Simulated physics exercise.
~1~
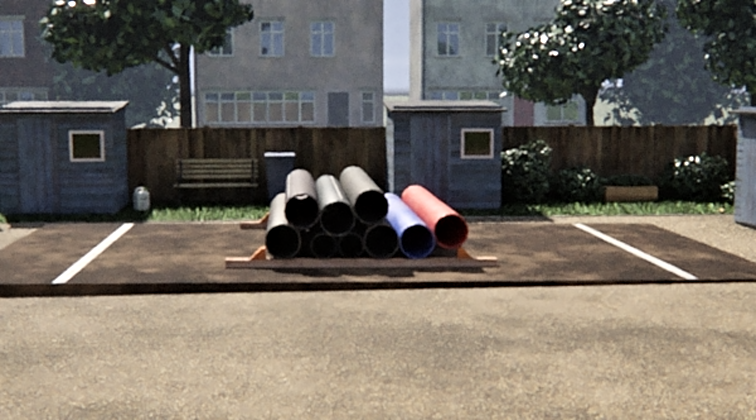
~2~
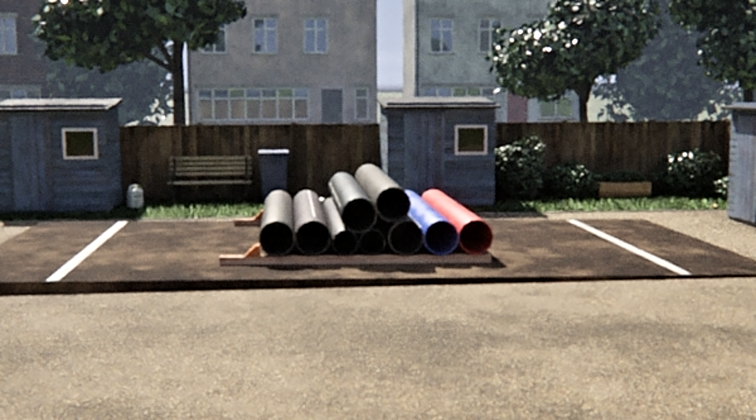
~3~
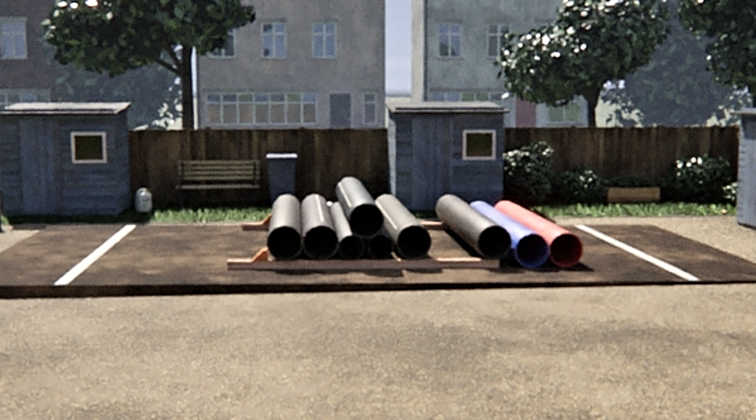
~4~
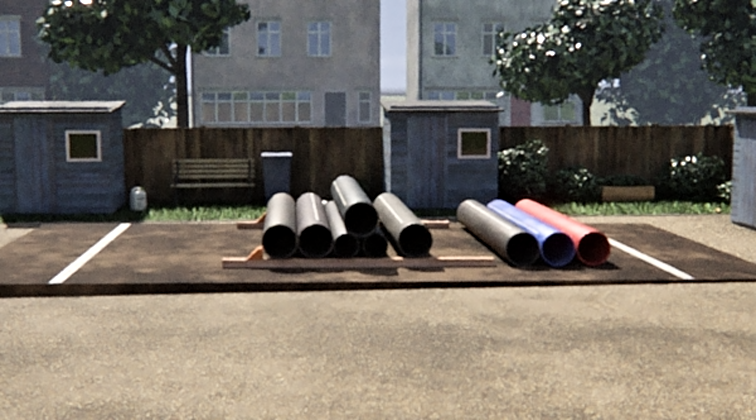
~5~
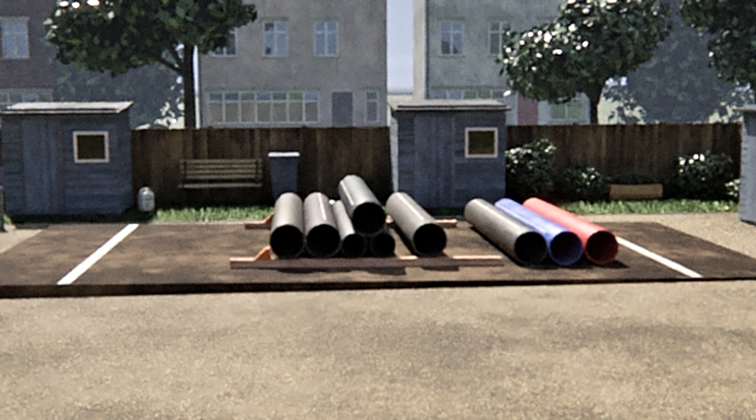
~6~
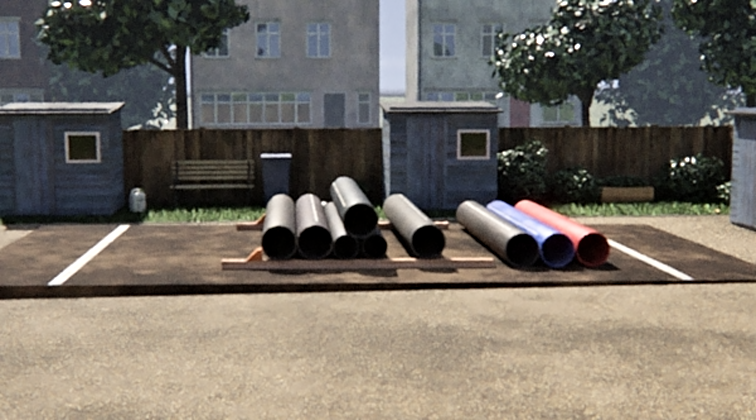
A stack of black pipes, with a blue one and a red one at its right end, rests on low wooden bearers on a dark soil pad, viewed from the front by a slightly swaying camera. White lines mark both sides, and sheds, a bench and a fence stand behind. The stack slumps, its upper pipes sinking as the right side spreads. Red, blue and one black pipe roll right off the bearers onto the soil, slow down and stop together before the right line. The other black pipes stay on the bearers, one slightly apart.
